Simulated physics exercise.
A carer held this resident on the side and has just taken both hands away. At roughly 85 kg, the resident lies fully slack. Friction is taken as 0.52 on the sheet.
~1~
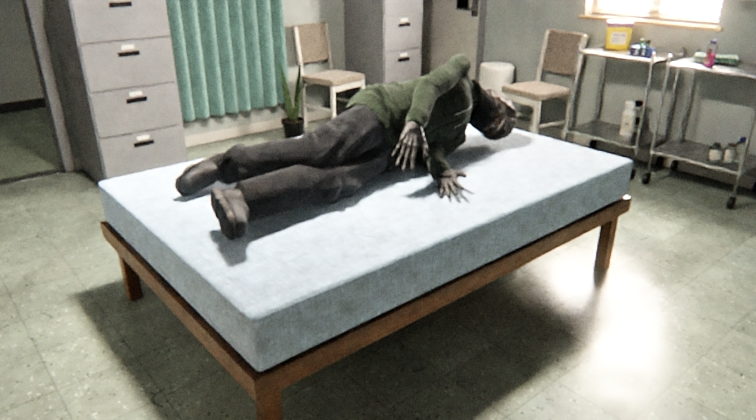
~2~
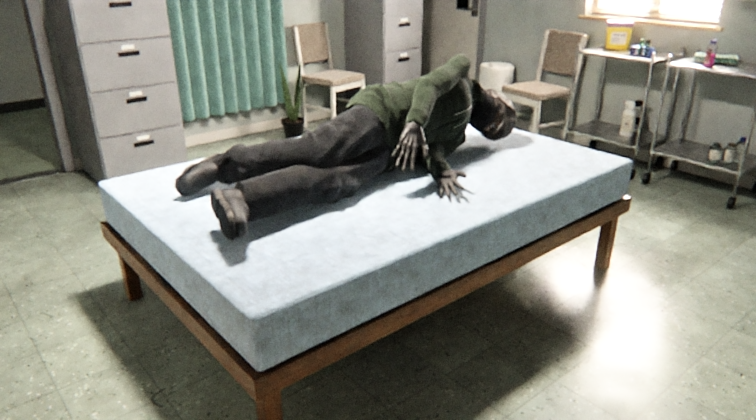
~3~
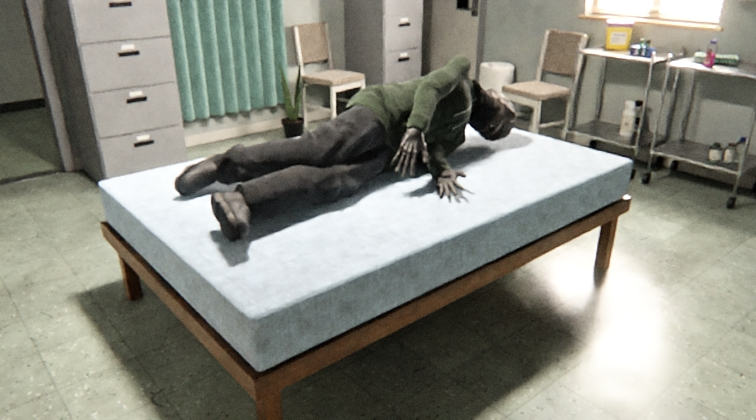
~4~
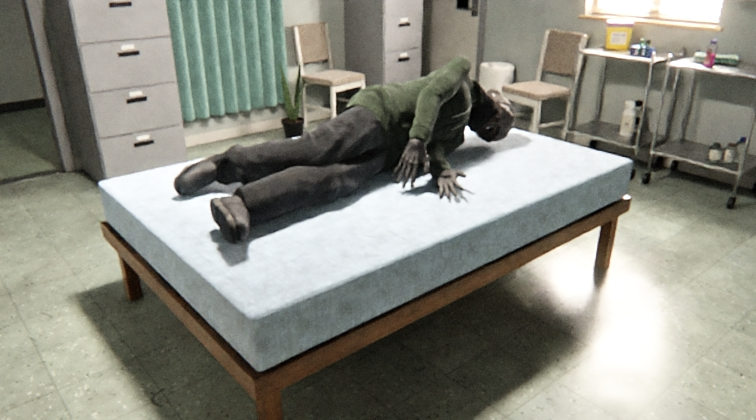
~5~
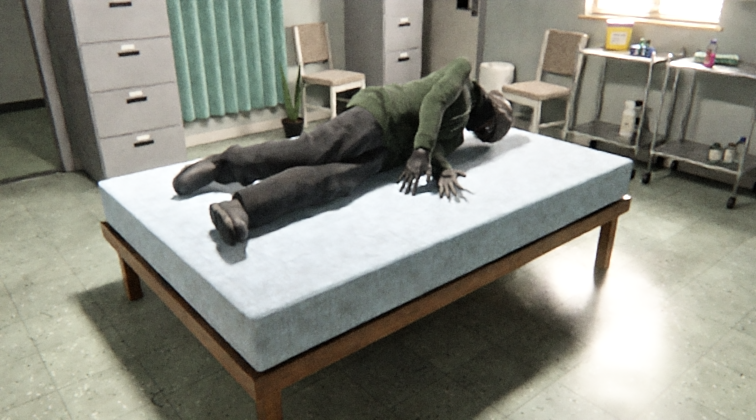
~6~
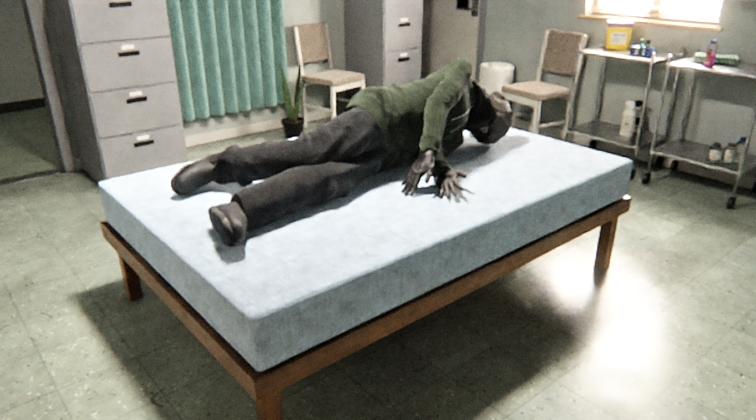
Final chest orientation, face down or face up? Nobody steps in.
Face down, more or less.
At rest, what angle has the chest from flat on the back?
Around -170 degrees.
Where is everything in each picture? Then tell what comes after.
In the first picture, chest (450, 104); 95° from supine.
In the second picture, chest (450, 104); 95° from supine.
In the third picture, chest (450, 104); 95° from supine.
In the fourth picture, chest (449, 104); 100° from supine.
In the fifth picture, chest (449, 104); 100° from supine.
In the sixth picture, chest (449, 105); 100° from supine.
Then, 0.23 s after the last picture the chest is turned 110° from lying flat on the back, near (450, 106) in the last picture's view.
Then, 0.63 s after the last picture the chest is turned 140° from lying flat on the back, near (458, 111) in the last picture's view.
Then, 1.23 s after the last picture the chest is turned 160° from lying flat on the back, near (462, 116) in the last picture's view.
In the final state, chest rolls forwards.
